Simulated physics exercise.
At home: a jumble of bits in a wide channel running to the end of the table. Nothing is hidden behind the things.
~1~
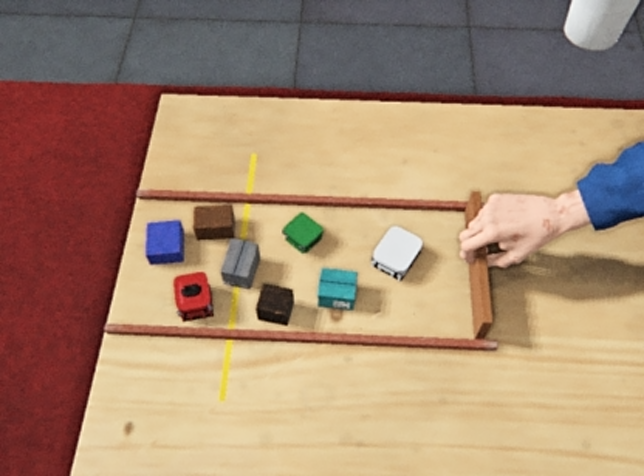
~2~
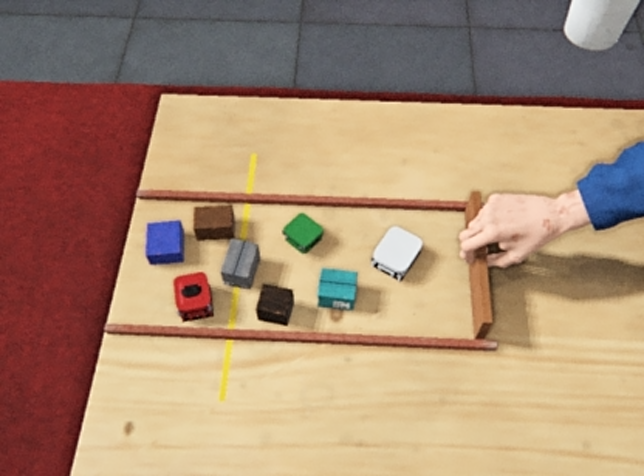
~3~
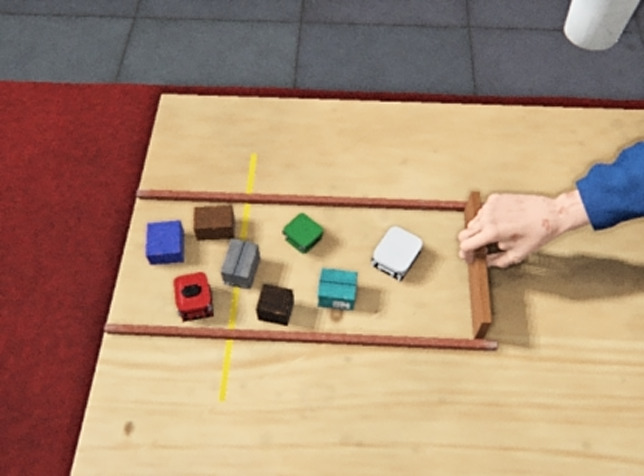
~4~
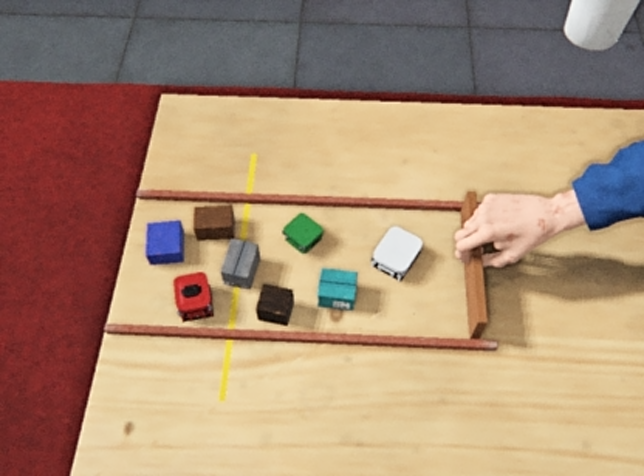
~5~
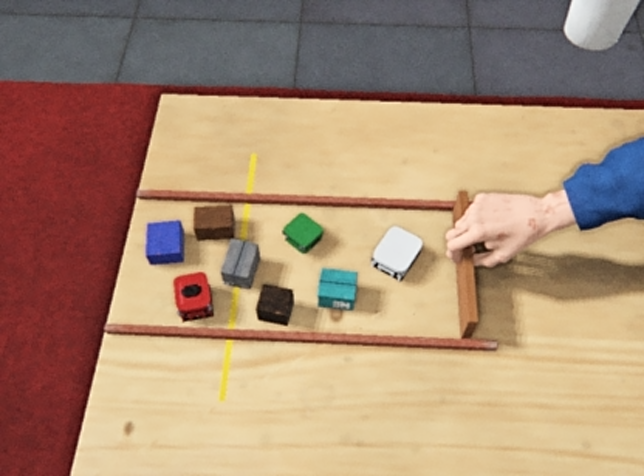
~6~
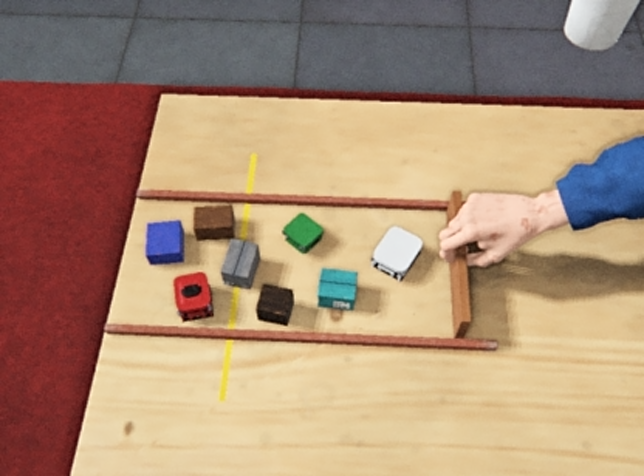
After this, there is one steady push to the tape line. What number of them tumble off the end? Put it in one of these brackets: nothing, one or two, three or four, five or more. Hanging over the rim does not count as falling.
Count off: Nothing.
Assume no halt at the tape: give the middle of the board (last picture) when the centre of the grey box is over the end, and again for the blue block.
When the grey box crosses, the middle is near (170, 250); when the blue block crosses, near (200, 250).
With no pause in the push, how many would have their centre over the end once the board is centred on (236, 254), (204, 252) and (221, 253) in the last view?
Middles past end - pos 1: 0, pos 2: 0, pos 3: 0.
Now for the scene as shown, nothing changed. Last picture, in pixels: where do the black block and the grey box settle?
Going in order, first (193, 306) and next (188, 260).
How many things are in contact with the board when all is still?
Total: 3.
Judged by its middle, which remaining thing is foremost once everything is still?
That's the blue block, it ends up nearest.
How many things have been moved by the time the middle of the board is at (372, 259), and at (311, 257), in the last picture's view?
Counting first: 1, next 4.
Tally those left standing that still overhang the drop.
I make it 0.
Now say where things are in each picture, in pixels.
Blue block (165, 242); red case (194, 297); brown block (214, 223); board (477, 263); tape (240, 264), in the first frame.
Red case (194, 297); white case (397, 254), in the second frame.
Brown block (214, 223); green case (304, 234), in the third frame.
Blue block (165, 243); board (473, 263), in the fourth frame.
Red case (194, 297); turquoise box (338, 289), in the fifth frame.
Blue block (165, 243); red case (194, 297); brown block (214, 223); board (458, 263); tape (240, 264), in the sixth frame.
A little later, none off yet; blue block at rest near (165, 243); red case at rest near (194, 297); brown block at rest near (214, 223).
When it is over, the number that fall off is zero.
